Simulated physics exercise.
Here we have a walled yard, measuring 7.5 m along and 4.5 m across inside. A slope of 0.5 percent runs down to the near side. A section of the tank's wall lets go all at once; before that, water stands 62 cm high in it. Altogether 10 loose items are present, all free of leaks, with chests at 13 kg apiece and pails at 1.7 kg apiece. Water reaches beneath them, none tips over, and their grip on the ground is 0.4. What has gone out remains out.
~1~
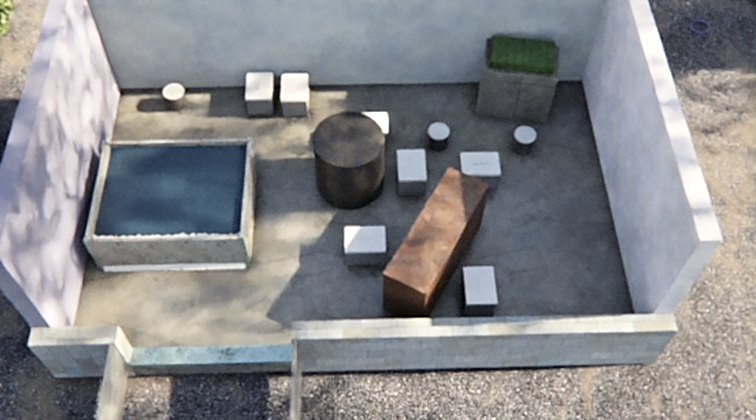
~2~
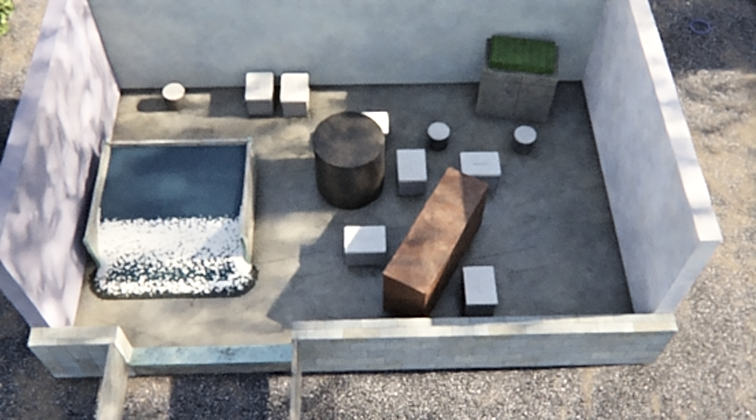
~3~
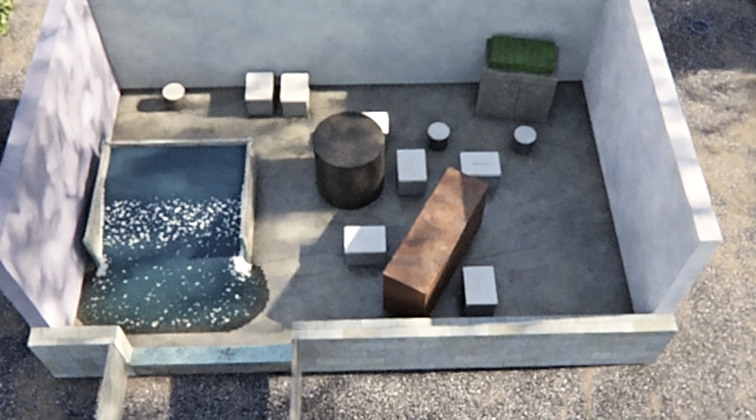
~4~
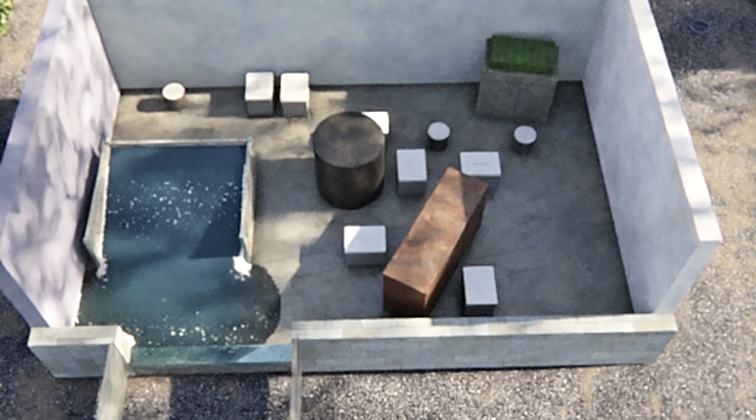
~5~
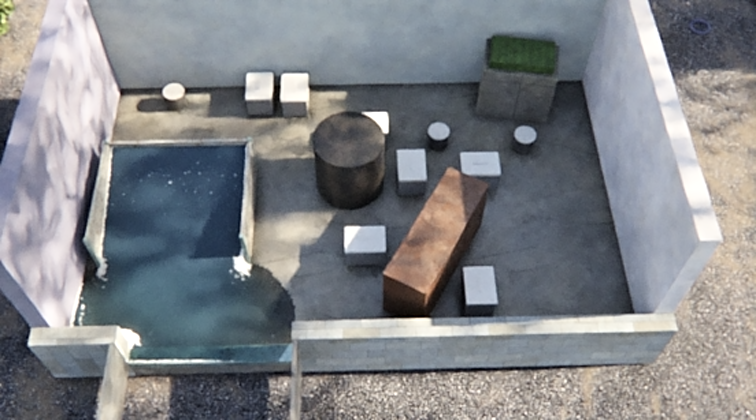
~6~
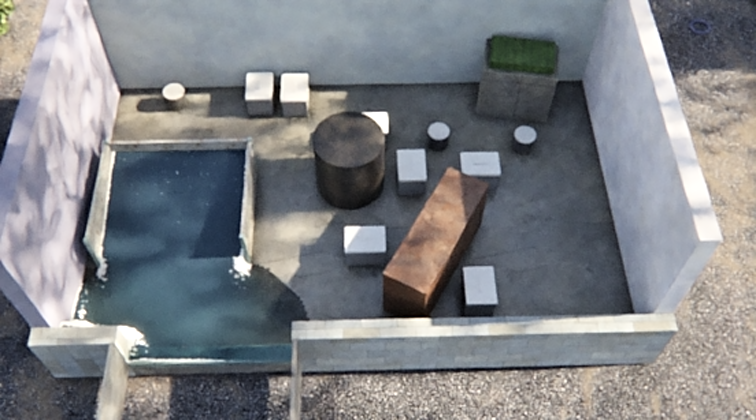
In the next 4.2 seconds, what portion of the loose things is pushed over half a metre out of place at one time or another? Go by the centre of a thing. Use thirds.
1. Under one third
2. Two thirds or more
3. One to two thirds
1, under one third.
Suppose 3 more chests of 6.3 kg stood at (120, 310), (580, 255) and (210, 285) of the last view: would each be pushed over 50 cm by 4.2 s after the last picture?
Each in turn ends up beyond the limit, within the limit, beyond the limit.
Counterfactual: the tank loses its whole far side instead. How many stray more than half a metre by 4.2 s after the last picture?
Result: 7 of them.
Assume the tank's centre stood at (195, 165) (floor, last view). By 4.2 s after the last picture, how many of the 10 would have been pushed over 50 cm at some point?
The count would be 0.
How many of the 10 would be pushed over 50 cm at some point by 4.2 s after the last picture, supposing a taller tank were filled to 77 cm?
That would give 1.
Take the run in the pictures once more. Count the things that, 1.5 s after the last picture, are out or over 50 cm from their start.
At that time I count 0.
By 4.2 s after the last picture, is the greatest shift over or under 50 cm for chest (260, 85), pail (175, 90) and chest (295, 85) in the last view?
One by one: Below the line; above the line; below the line.
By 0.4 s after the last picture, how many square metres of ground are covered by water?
The covered patch comes to about 7.5 m2.
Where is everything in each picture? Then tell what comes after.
In the first picture, a chest at (365, 239), on the bottom; a chest at (480, 285) rests on the ground; water covers 3.2 m2; 0 of 10 have shifted.
In the second picture, a chest at (365, 239), on the bottom; a chest at (480, 285), on the bottom; 4.3 m2 under water; 0 of 10 have shifted.
In the third picture, a chest at (365, 239) rests on the ground; a chest at (480, 285) rests on the ground; 5.6 m2 under water; 0 of 10 have shifted.
In the fourth picture, a chest at (365, 239), on the bottom; a chest at (480, 285) rests on the ground; water covers 6.7 m2; 0 of 10 have shifted.
In the fifth picture, a chest at (365, 239), on the bottom; a chest at (480, 285) rests on the ground; 7.0 m2 under water; 0 of 10 have shifted.
In the sixth picture, a chest at (365, 239), on the bottom; a chest at (480, 285) rests on the ground; 7.2 m2 under water; 0 of 10 have shifted.
Then, 0.4 s after the last picture 0 of 10 are over 50 cm from their spots; 0 afloat.
Then, 1.5 s after the last picture 0 of 10 are over 50 cm from their spots; 0 afloat.
Then, 2.8 s after the last picture 0 of 10 are over 50 cm from their spots; 0 afloat.
Then, 4.2 s after the last picture 1 of 10 are over 50 cm from their spots, and 1 have been at some point; 0 afloat.
